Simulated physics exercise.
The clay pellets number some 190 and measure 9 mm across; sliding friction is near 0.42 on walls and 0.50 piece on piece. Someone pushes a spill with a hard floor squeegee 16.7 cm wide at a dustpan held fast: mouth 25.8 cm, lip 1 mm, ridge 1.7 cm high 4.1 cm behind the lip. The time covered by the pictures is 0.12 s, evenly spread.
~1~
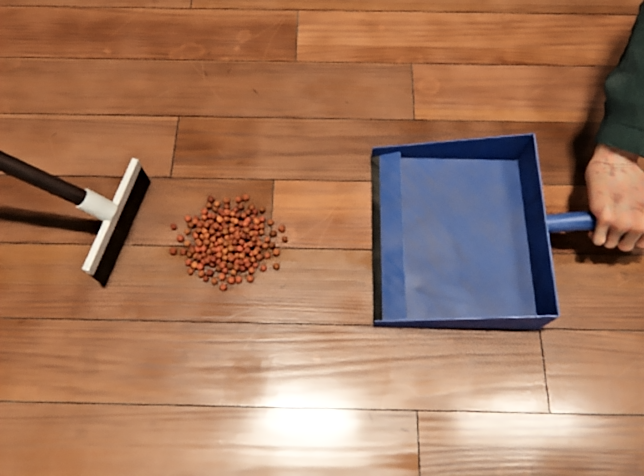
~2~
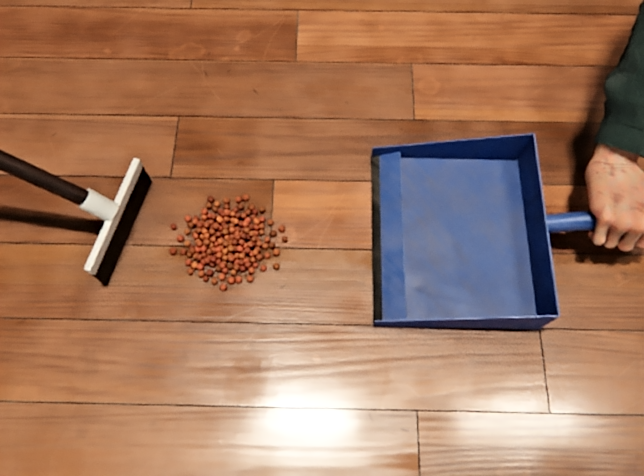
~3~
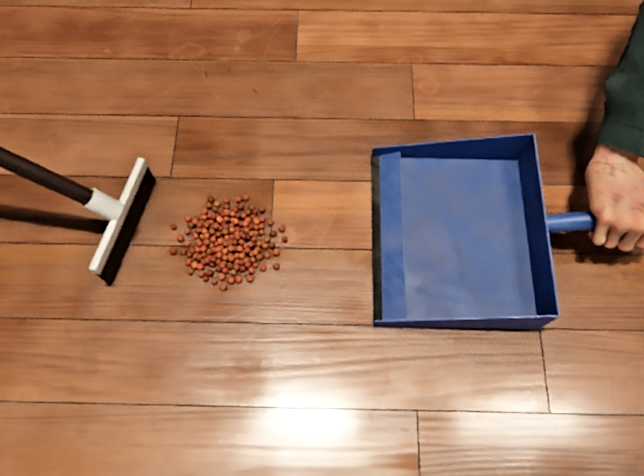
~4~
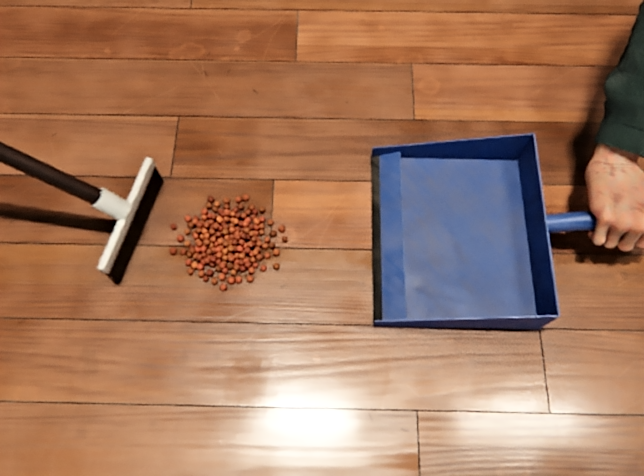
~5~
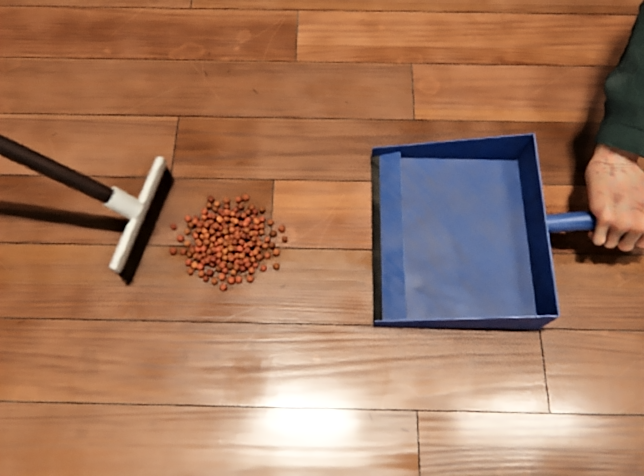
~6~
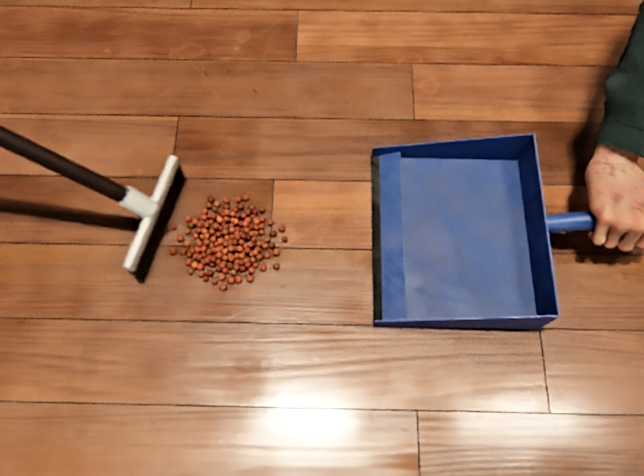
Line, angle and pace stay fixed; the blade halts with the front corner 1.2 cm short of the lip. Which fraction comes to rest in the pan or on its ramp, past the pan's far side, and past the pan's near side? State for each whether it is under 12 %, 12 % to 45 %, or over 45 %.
Pan: A decent share, far side: A scattering, near side: A scattering.
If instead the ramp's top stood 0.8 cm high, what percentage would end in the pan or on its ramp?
I'd put it near 30 per cent, ramp counted.
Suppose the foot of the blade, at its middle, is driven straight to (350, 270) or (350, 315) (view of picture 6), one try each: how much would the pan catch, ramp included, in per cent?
I'd expect about 35 percent, then about 20 percent.
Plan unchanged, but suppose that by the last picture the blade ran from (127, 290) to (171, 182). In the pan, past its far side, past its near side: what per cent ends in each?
The pan gets 15, the far side 0 and the near side 35.
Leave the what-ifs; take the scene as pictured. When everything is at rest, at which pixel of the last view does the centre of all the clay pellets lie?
Centre at rest, approx.: (366, 252) px.
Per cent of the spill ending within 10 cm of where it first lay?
About 5 %.
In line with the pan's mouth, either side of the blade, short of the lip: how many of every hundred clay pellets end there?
I'd say close to 70 per cent of them.
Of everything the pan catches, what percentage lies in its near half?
I'd put it near 40 per cent.
Then, 0.17 s after the last picture, middle of the blade 16 cm from the lip; 0 % over the lip, far side 0 %, near side 0 %.
Then, 0.29 s after the last picture, middle of the blade 7 cm from the lip; 0 % over the lip, far side 0 %, near side 5 %.
Then, 0.54 s after the last picture, middle of the blade 3 cm from the lip; 25 % over the lip, far side 0 %, near side 5 %.
In the end, pan 20 %, far side 0 %, near side 5 %, in front of the lip or behind the blade 70 %.
